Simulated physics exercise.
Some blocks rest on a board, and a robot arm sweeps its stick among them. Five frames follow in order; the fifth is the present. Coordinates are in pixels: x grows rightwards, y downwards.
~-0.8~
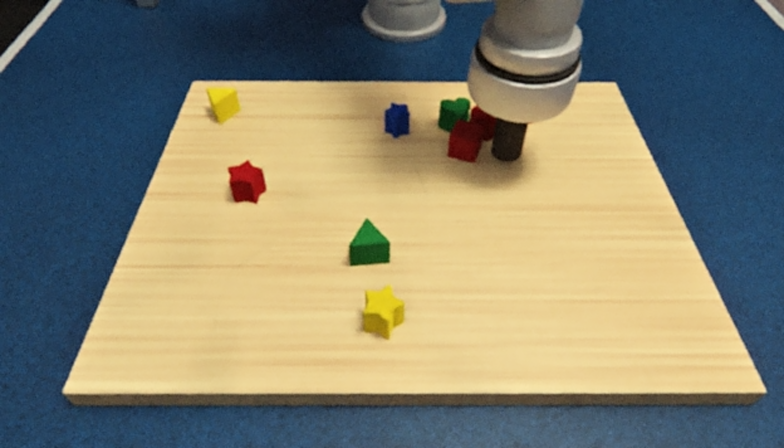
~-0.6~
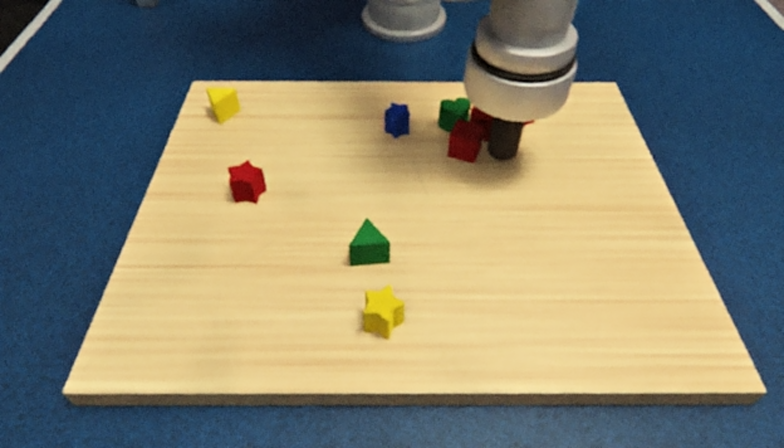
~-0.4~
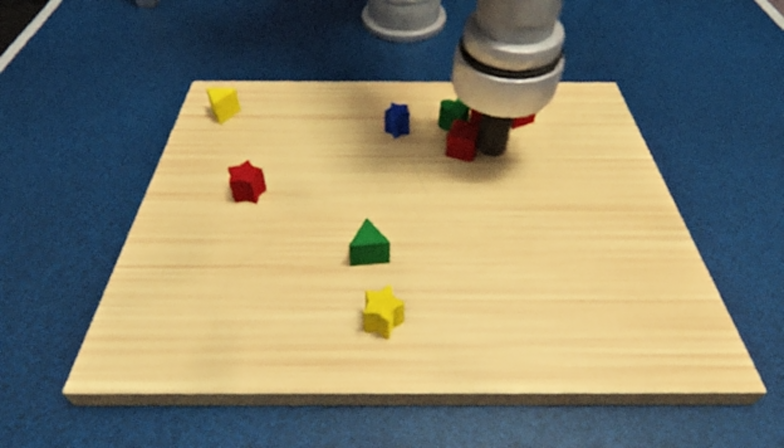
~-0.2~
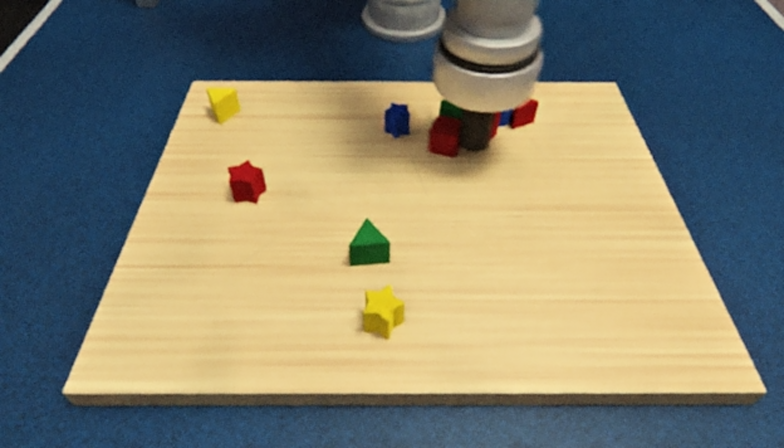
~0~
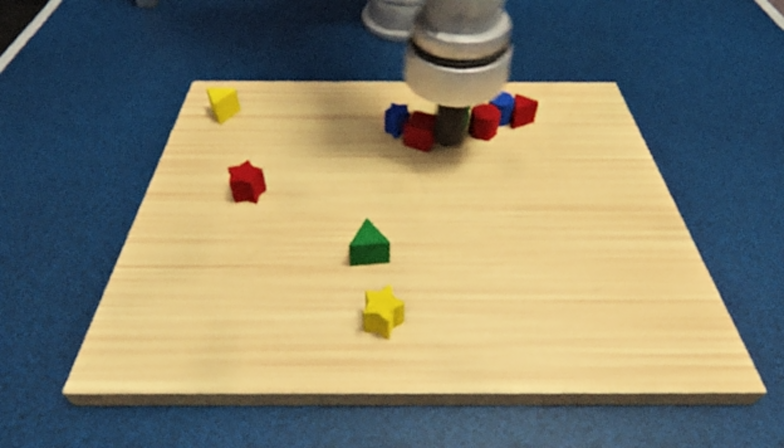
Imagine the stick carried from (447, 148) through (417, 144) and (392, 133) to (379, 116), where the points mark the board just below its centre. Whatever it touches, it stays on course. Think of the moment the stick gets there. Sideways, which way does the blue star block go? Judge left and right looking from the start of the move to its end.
With start-to-end as forward, it shifts left.
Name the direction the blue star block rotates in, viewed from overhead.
It turns round anticlockwise.
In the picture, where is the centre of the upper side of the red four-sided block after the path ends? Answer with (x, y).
My best guess is (352, 90).
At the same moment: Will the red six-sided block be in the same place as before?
Answer: Yes.
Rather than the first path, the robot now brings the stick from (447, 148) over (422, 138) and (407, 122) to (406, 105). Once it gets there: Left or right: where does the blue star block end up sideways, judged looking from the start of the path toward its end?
Shifted left.
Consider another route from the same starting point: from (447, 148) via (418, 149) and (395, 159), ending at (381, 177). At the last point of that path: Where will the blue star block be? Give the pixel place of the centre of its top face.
It comes to (379, 101).
On the path given first. One third of the way, stick at (417, 134); blue star block at (375, 101); red four-sided block at (393, 112), turned 25° clockwise.
Two thirds of the way, stick at (392, 122); blue star block at (349, 93), turned 20° anticlockwise; red four-sided block at (368, 102), turned 15° clockwise.
At the end, stick at (378, 106); blue star block at (328, 88), turned 55° anticlockwise; red four-sided block at (352, 90), turned 15° anticlockwise; green heart in place; red six-sided block in place.
